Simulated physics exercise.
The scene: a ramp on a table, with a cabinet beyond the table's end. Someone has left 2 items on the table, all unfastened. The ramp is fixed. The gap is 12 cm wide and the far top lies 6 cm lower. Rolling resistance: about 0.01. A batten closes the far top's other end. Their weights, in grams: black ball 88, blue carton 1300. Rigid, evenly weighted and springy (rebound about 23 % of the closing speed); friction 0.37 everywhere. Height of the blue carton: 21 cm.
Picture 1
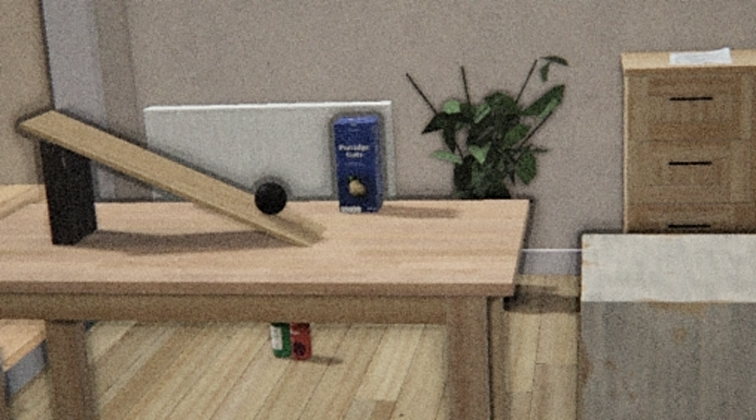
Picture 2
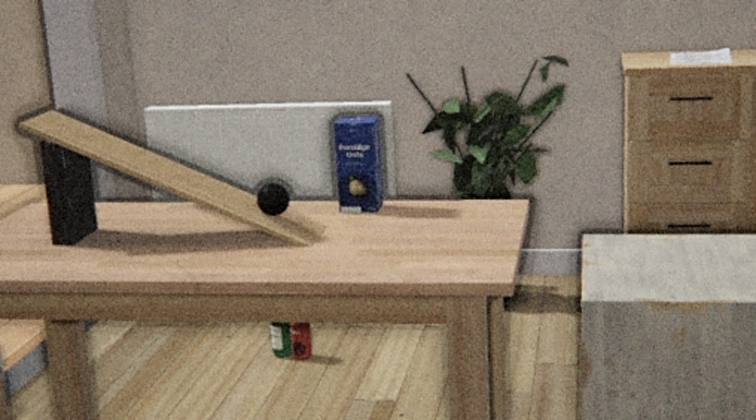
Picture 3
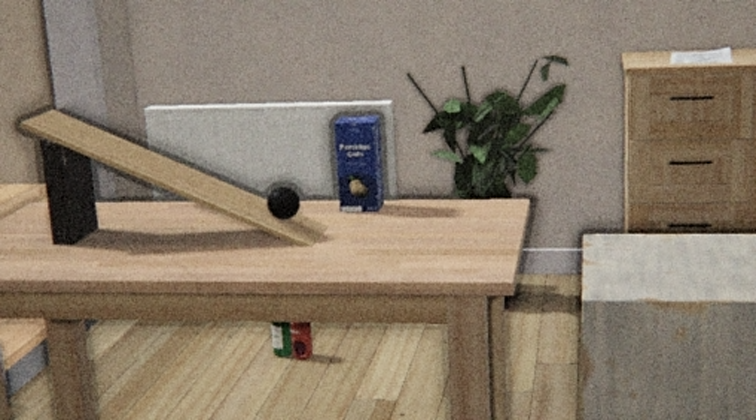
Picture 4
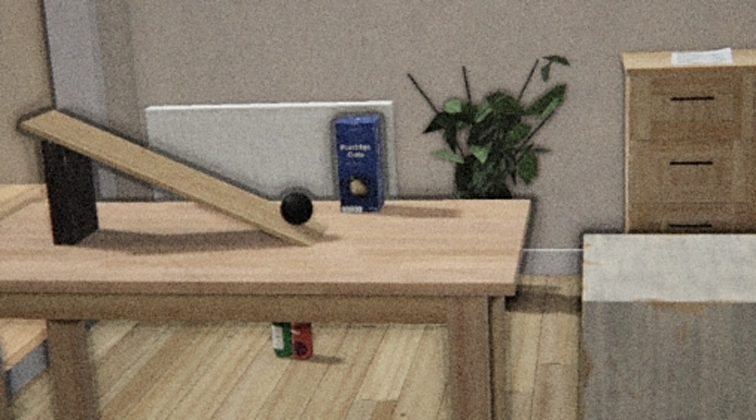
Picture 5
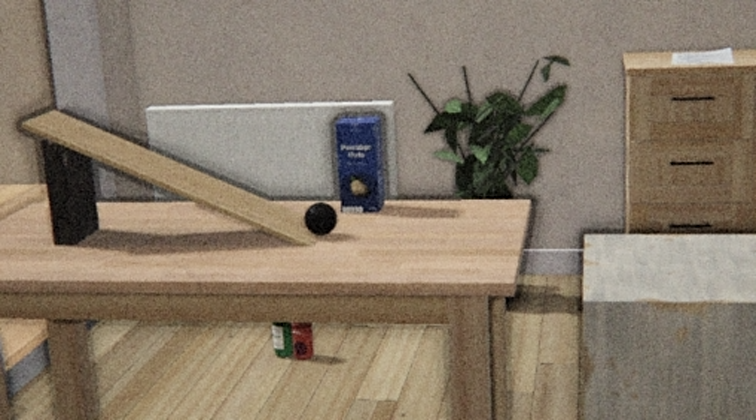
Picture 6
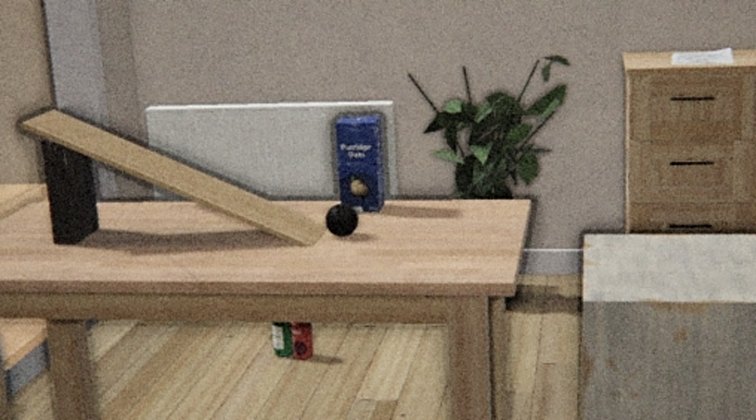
A room with a wooden floor and a plain wall is seen from a fixed viewpoint facing the long side of a wooden table. A wooden ramp propped on a black block slopes down to the right, with a blue carton behind its foot, red and green cans below, a leafy plant behind, and drawers at right. The black ball rolls slowly down the ramp, then moves rightward onto the tabletop in front of the carton.
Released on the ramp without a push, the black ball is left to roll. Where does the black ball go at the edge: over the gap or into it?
The ball comes up short.
Then, 0.20 s on from there, edge 23 cm away; black ball near (413, 220).
Then, 0.60 s on from there, 6 cm past the table's edge; black ball near (556, 239).
Then, 0.80 s on from there, down in the gap; black ball near (533, 328).
Then, 1.00 s on from there, down in the gap.
In the end, down in the gap; blue carton under 8 cm from the start.
